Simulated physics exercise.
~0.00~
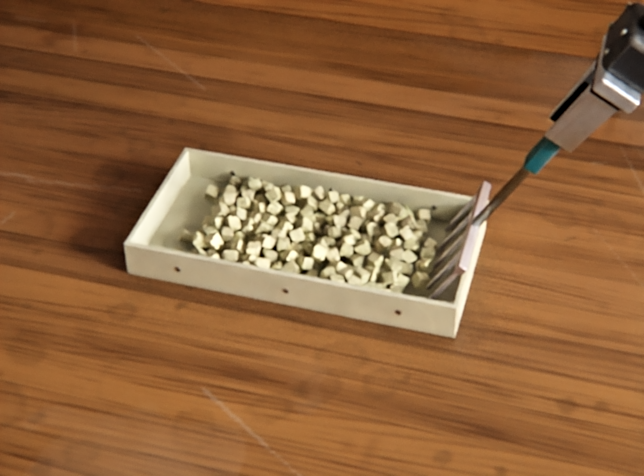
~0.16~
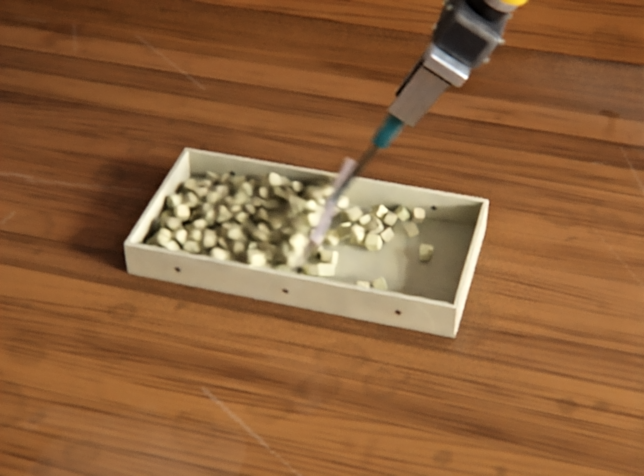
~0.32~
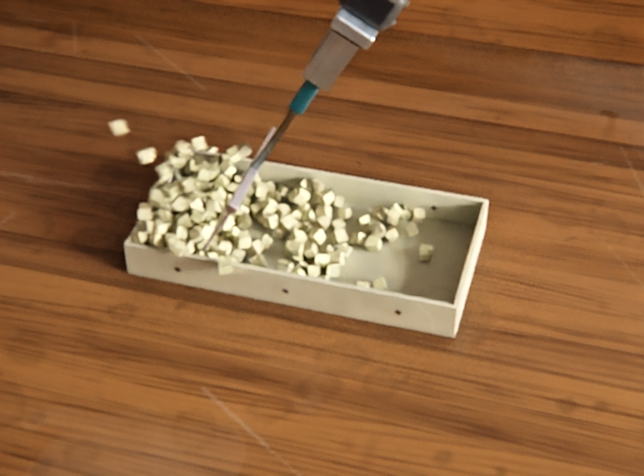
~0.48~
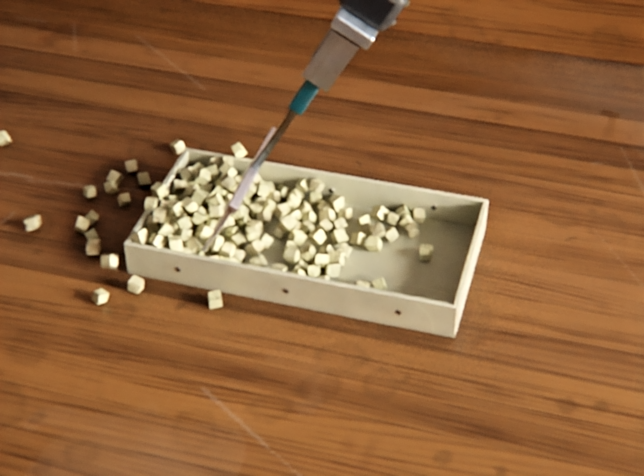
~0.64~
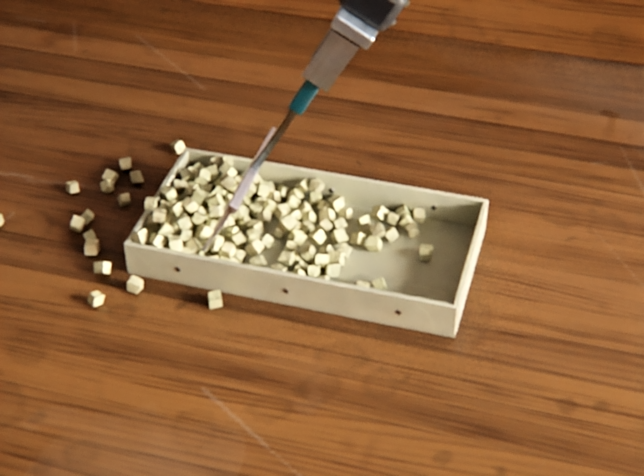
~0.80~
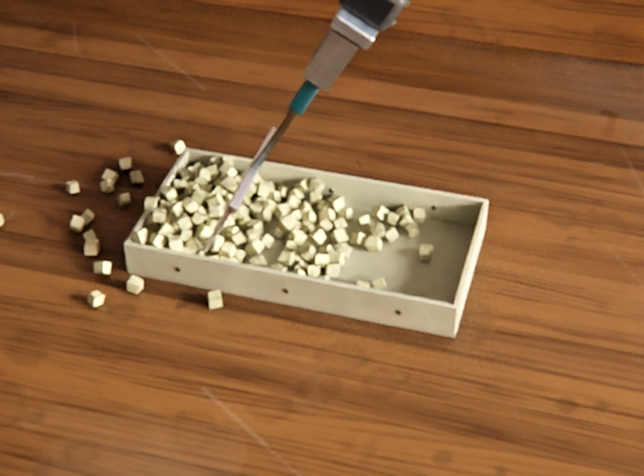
In the video, a robot arm sweeps a fork-like tool leftward through a pale tray of small, light-colored cubes, piling them toward the left end until some spill over onto the wooden table. The tool stops inside the tray, with most cubes still in it and several scattered outside.
